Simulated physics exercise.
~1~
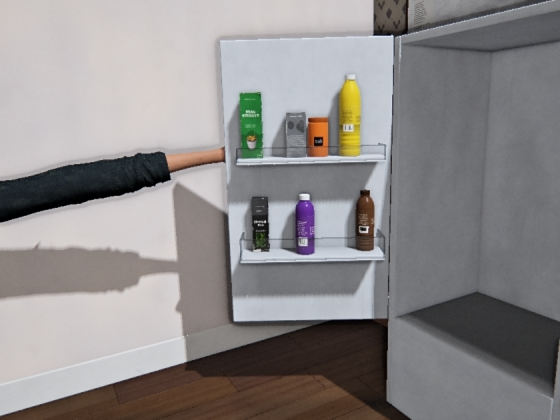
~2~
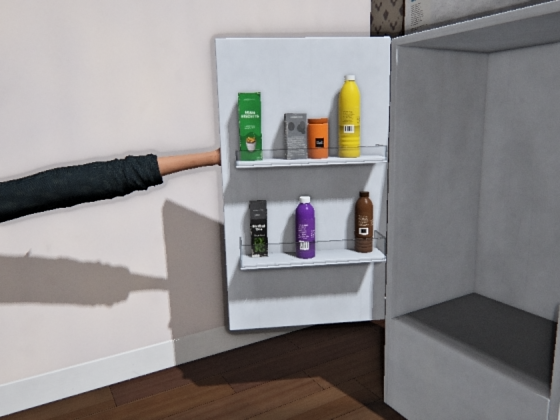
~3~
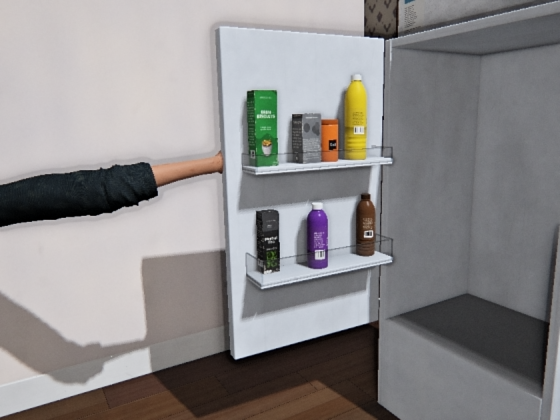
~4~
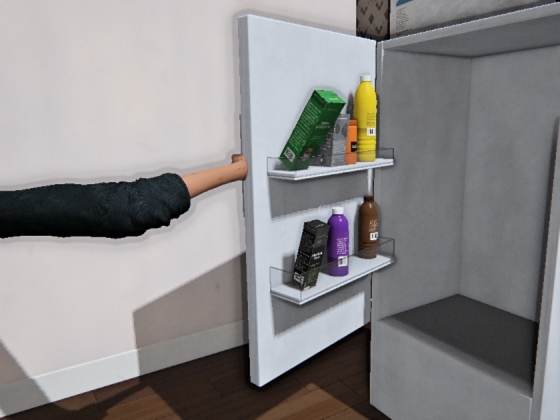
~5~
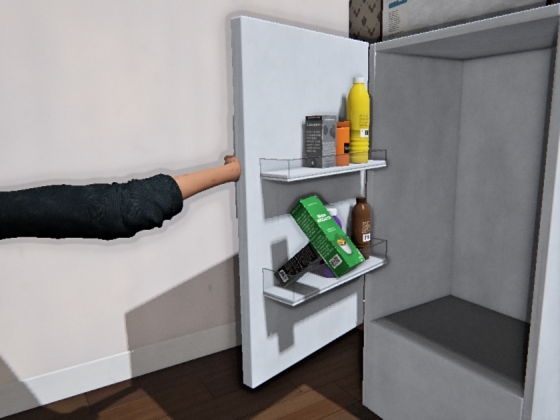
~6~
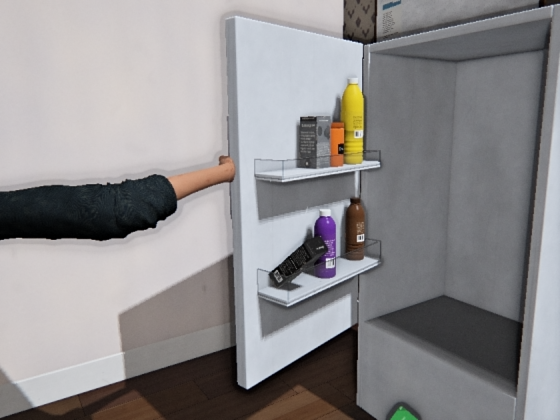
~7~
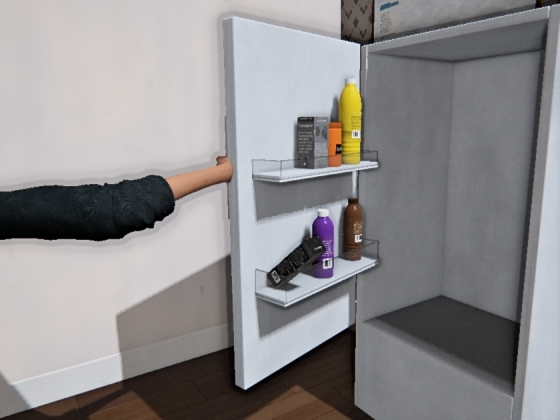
A green carton tipped off the top rack of a fridge door as a hand swung the door partway shut and stopped, then tumbled past the lower rack towards the floor, leaving the black carton leaning hard beside the upright purple bottle.
